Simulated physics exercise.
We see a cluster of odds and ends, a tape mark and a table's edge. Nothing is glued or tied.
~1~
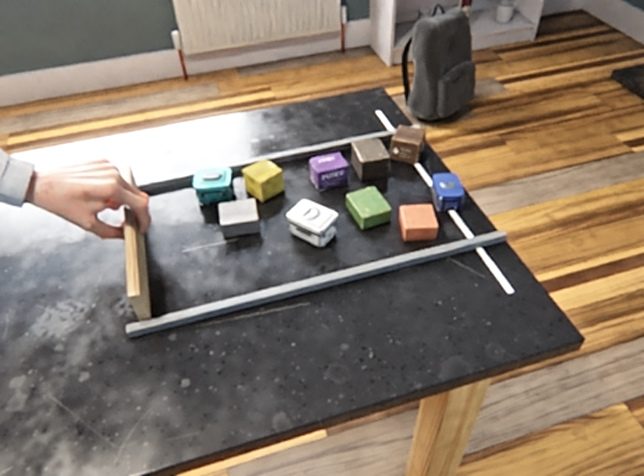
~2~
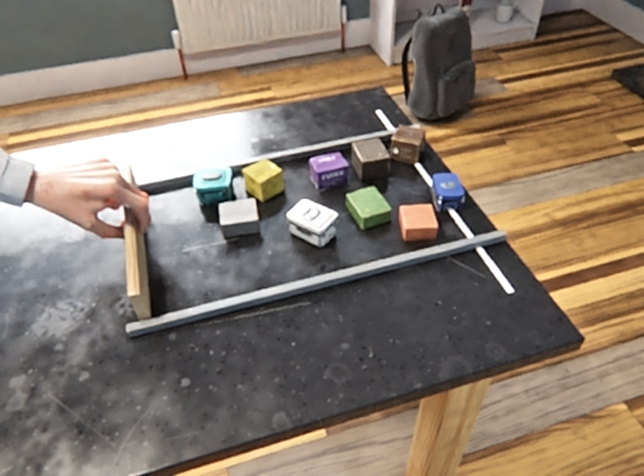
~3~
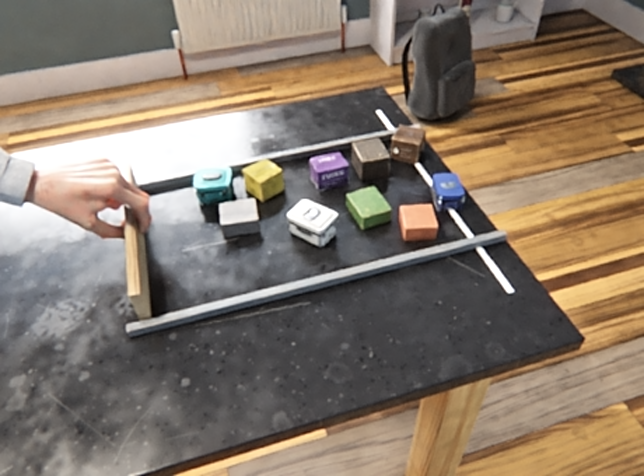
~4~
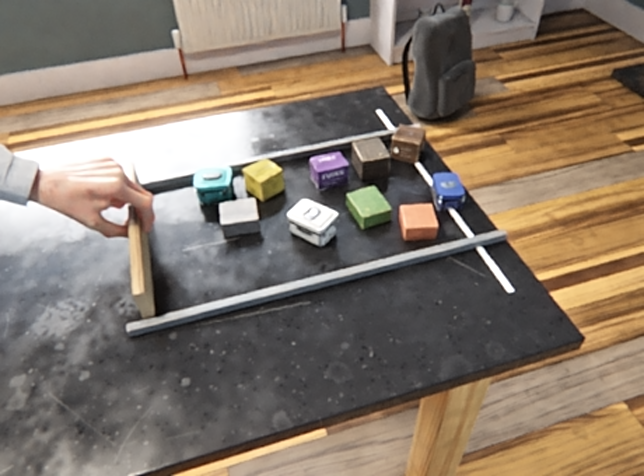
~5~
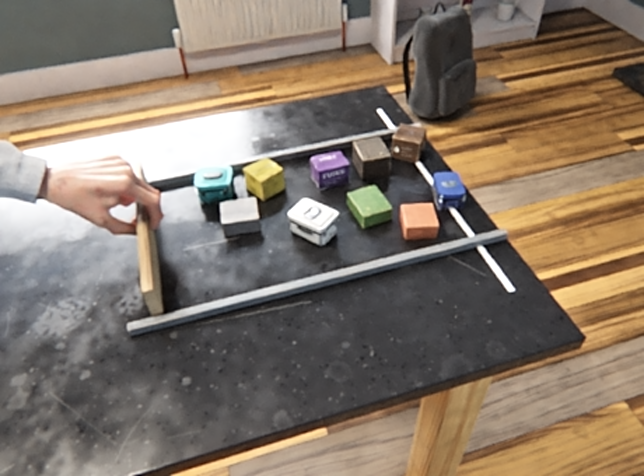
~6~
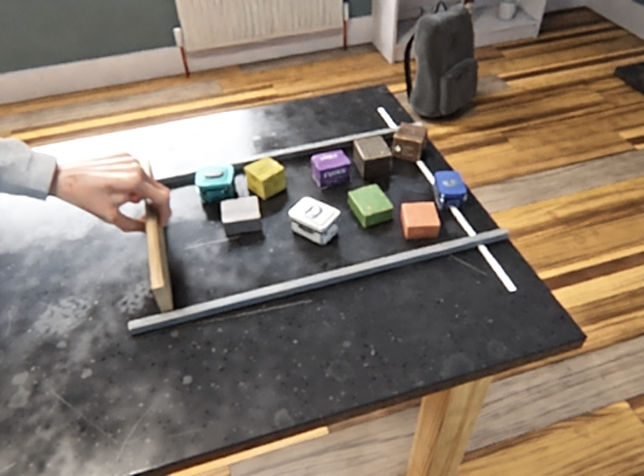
In the video, a hand holds a wooden board upright on a dark table where colourful blocks and small boxes sit between two rails, then slides it a short way right toward them while they stay almost still.
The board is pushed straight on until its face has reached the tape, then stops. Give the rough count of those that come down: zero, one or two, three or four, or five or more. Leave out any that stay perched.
In the end the number that fall off is five or more.
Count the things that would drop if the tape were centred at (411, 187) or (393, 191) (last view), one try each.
In that order 4 and 3.
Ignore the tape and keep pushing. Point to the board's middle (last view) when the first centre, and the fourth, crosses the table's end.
First at (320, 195), next at (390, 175).
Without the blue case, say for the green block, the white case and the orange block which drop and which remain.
The green block falls; the white case is kept; the orange block is kept.
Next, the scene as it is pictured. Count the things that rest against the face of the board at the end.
In contact: 4.
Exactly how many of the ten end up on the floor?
In all, 6 of them.
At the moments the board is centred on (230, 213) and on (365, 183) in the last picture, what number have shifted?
By then 3, and 9.
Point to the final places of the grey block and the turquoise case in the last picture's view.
The grey block stops around (447, 169); the turquoise case around (427, 138).
Soon after, none off yet; blue case at rest near (449, 191); brown box at rest near (410, 142); orange block at rest near (420, 220).
Then, none off yet; blue case at rest near (449, 191); brown box moved about its own width near (440, 134); orange block at rest near (420, 220).
Further on, two off so far; blue case moved about its own width near (476, 186); brown box on the floor near (414, 289); orange block moved about its own width near (457, 223).
At rest, the number that fall off is five or more; fallen, yellow box, purple box, green block, black block, brown box and blue case.
